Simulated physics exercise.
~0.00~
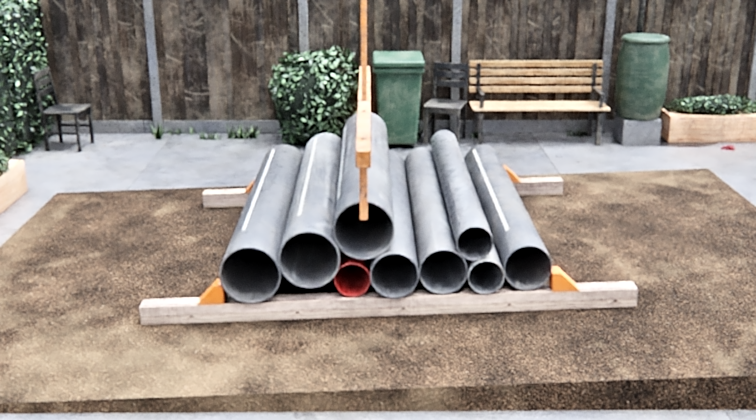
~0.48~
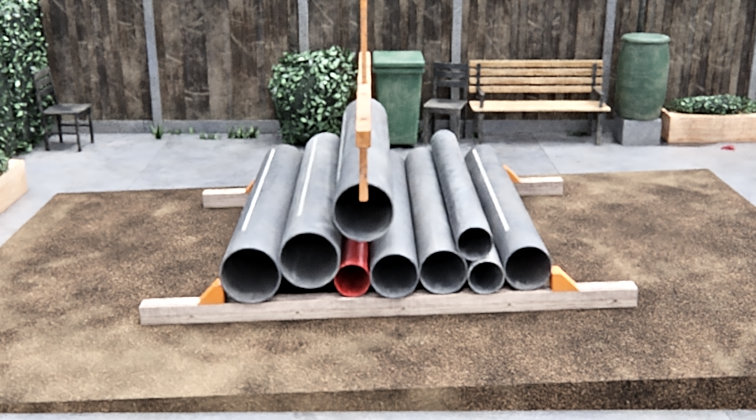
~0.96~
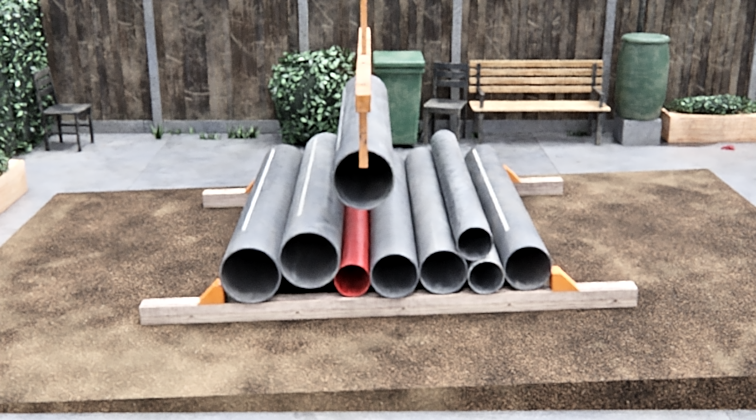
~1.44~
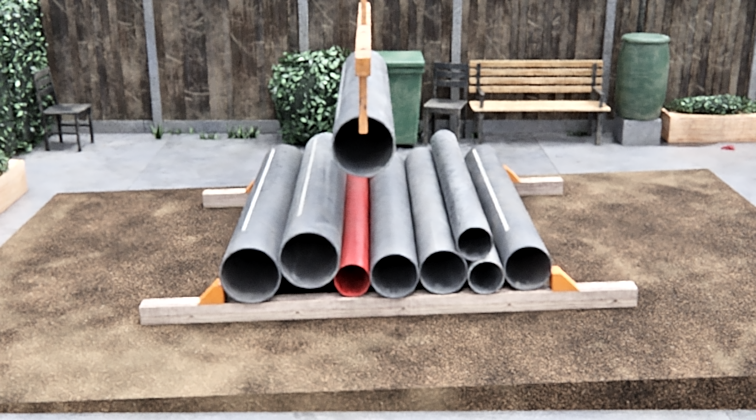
We see a stack of grey pipes and one small red pipe lying on wooden bearers in a yard, as an orange lifting beam raises a large grey pipe off the top. It ends up hanging clear above the others, and the red pipe stays in place.
